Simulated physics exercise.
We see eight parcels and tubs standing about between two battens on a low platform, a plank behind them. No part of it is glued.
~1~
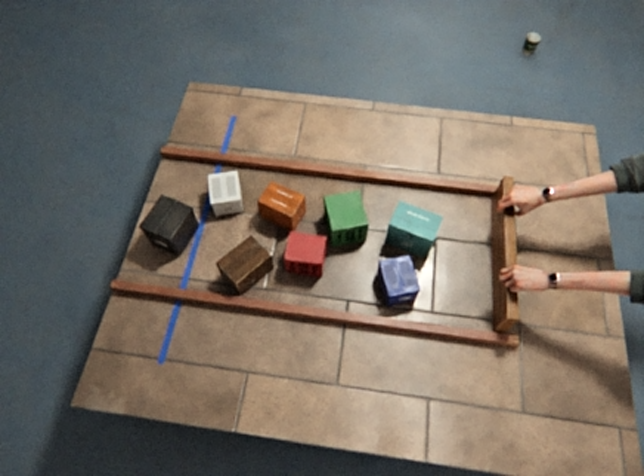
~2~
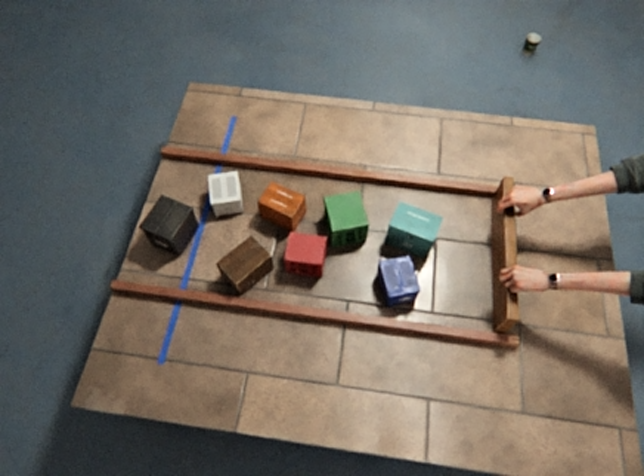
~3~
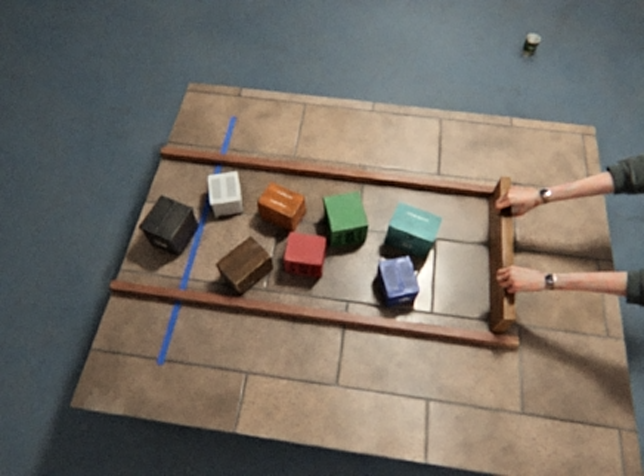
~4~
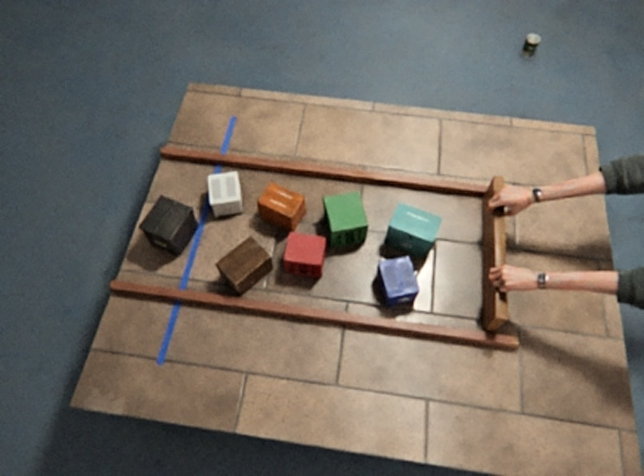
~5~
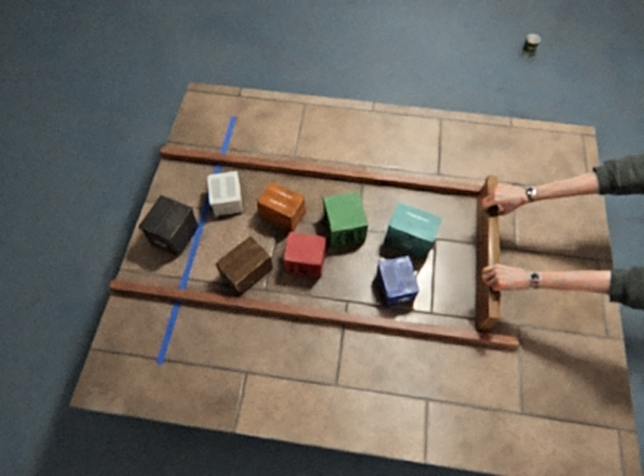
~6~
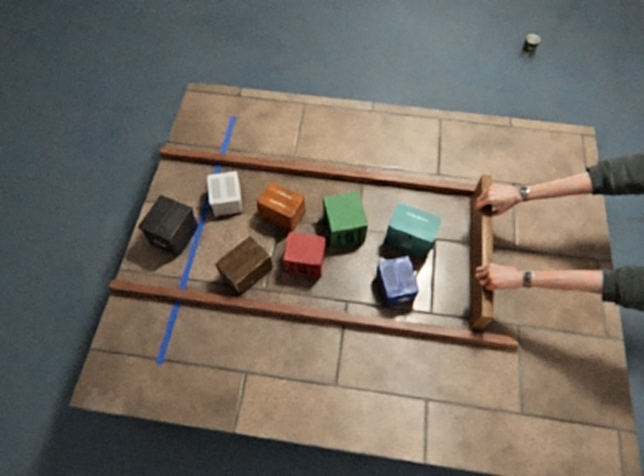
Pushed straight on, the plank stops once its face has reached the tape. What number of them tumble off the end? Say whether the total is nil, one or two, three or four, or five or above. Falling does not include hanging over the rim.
I expect three or four to end up below.
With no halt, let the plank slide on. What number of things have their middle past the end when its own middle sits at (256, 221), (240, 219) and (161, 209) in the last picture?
First 1, then 1, then 6.
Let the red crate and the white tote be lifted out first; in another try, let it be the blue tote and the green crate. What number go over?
The first removal gives 2, the second gives 1.
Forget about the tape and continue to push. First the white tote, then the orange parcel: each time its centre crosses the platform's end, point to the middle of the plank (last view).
Approx. (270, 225) / approx. (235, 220) for the other.
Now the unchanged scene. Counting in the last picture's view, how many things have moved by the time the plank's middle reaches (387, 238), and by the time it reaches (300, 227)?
Note: First position 3; second position 7.
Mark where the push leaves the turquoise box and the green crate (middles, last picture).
In the last picture, roughly (178, 207) and (145, 189).
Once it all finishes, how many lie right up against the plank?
That makes 2.
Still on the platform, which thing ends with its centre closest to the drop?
The green crate is the one.
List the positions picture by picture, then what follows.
The first frame shows black tote (171, 226); white tote (226, 194); brown box (246, 265); plank (503, 252); tape (202, 224).
The second frame shows white tote (226, 194); plank (504, 253).
The third frame shows brown box (246, 266); turquoise box (413, 231).
The fourth frame shows black tote (171, 227); green crate (345, 220).
The fifth frame shows white tote (226, 195); red crate (305, 255).
The sixth frame shows black tote (170, 227); white tote (225, 195); brown box (245, 266); plank (481, 251); tape (201, 224).
Early on, none off yet; black tote at rest near (170, 227); white tote at rest near (225, 195); brown box at rest near (245, 266).
A while later, none off yet; black tote at rest near (170, 227); white tote travelled well along near (172, 184); brown box travelled about its own width near (201, 265).
Finally, the number that fall off is three or four; lost, orange parcel, white tote and black tote.
